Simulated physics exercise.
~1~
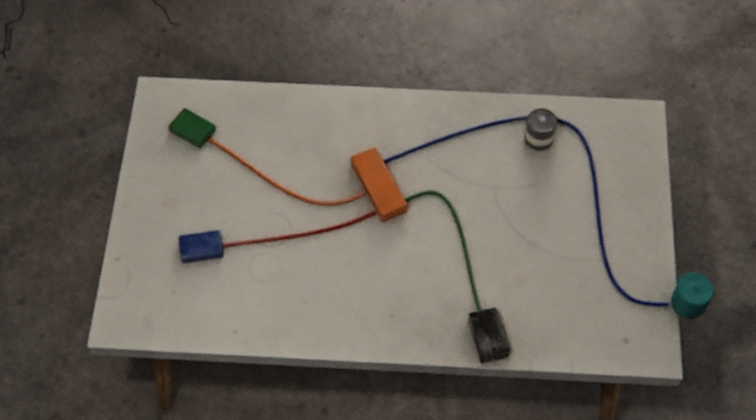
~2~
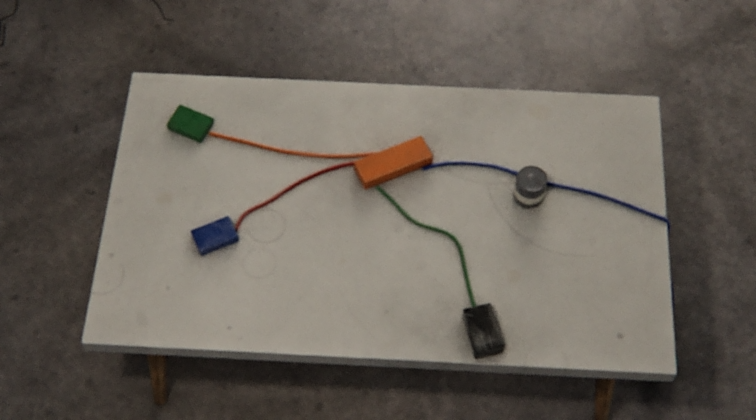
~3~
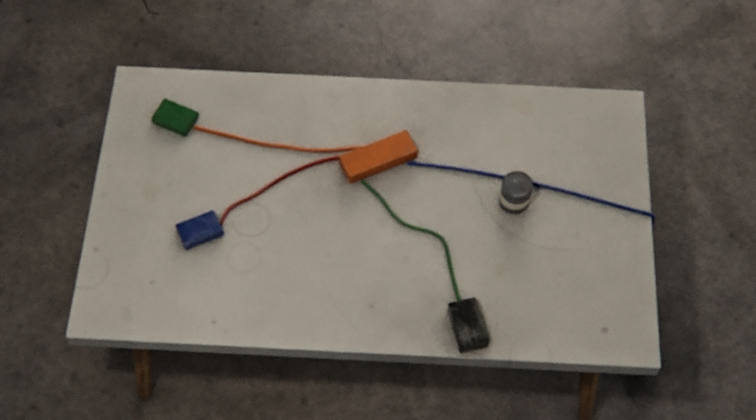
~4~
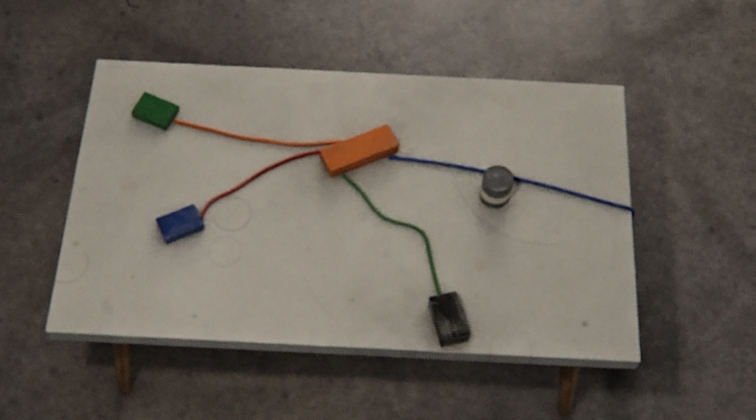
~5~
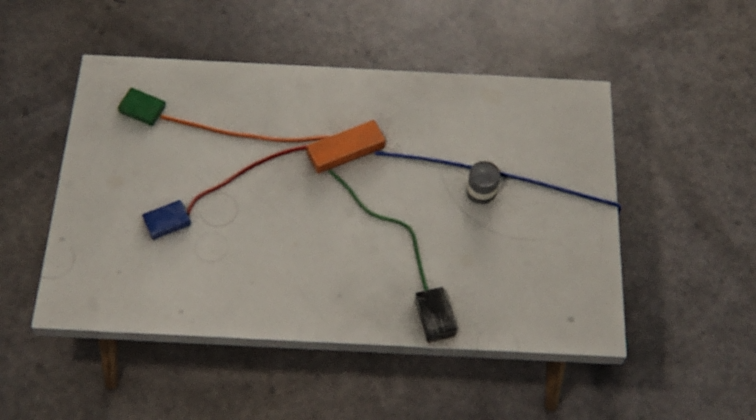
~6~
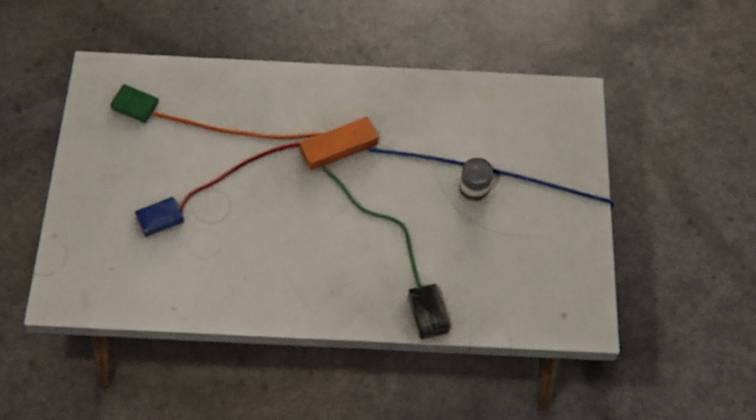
A teal cylinder dropping off a white table's right edge, its blue cable pulling taut as an orange block swings and a grey canister shifts.
